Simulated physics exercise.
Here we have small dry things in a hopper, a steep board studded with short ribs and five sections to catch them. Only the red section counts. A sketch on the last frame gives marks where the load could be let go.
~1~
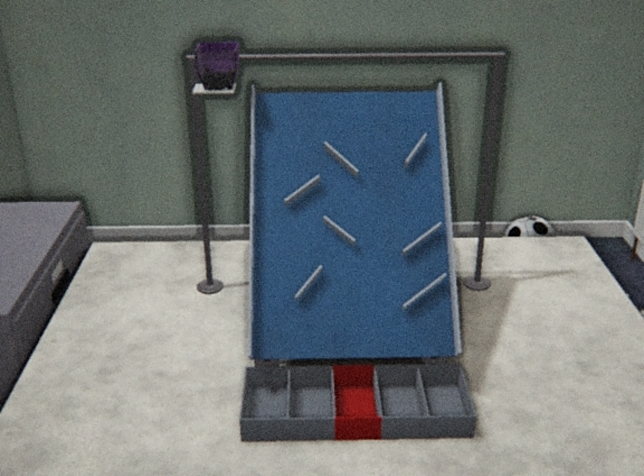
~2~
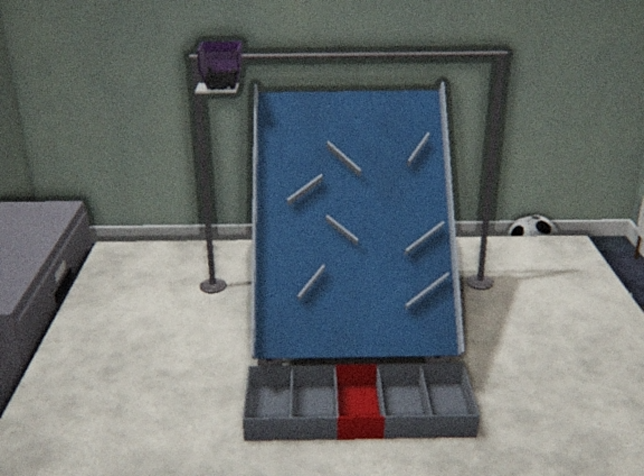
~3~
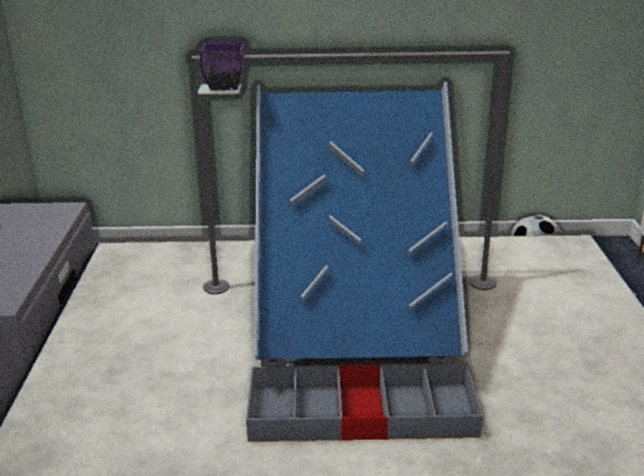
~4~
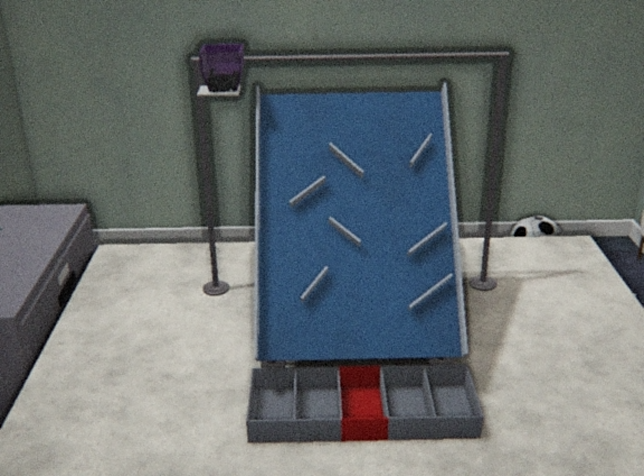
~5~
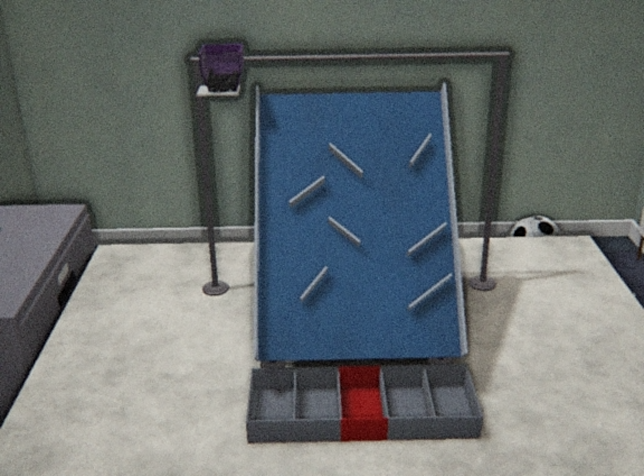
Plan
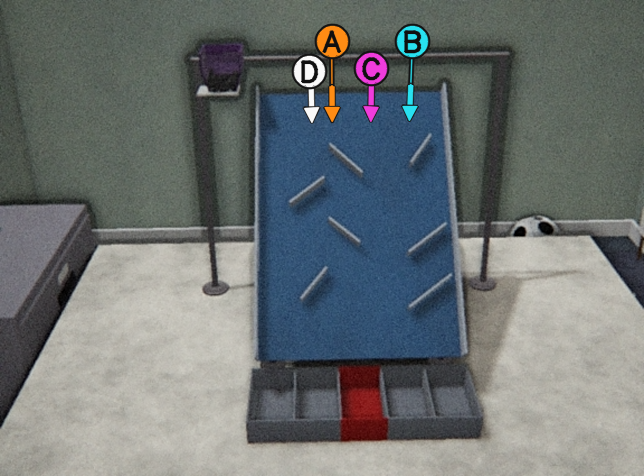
A room with green walls and a pale, mottled floor is seen from the front and slightly above. A steep blue board with seven short light ribs stands beneath a dark metal frame holding a small purple-and-black hopper at upper left, with five grey sections below, the middle one red, and a football behind at right. Nothing in the scene moves; only the view shifts very slightly at first, then settles.
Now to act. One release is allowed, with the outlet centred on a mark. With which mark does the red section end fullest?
B is best.
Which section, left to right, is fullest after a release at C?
The fourth from the left.
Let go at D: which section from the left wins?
The first from the left.
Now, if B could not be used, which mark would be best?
Mark C.
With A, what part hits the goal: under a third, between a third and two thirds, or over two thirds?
It is under a third.
On the marked copy, mark A meets the board at (332, 116); mark B meets the board at (409, 115); mark C meets the board at (370, 116); mark D meets the board at (311, 117).
With A, a small part in the red section, about two thirds in other sections, about a quarter held on the board, a stray few outside the box.
With B, about half in the red section, about a third in other sections, a small part outside the box.
With C, about a quarter in the red section, about two thirds in other sections, a small part outside the box.
With D, a small part in the red section, about two thirds in other sections, a small part held on the board, a small part outside the box.
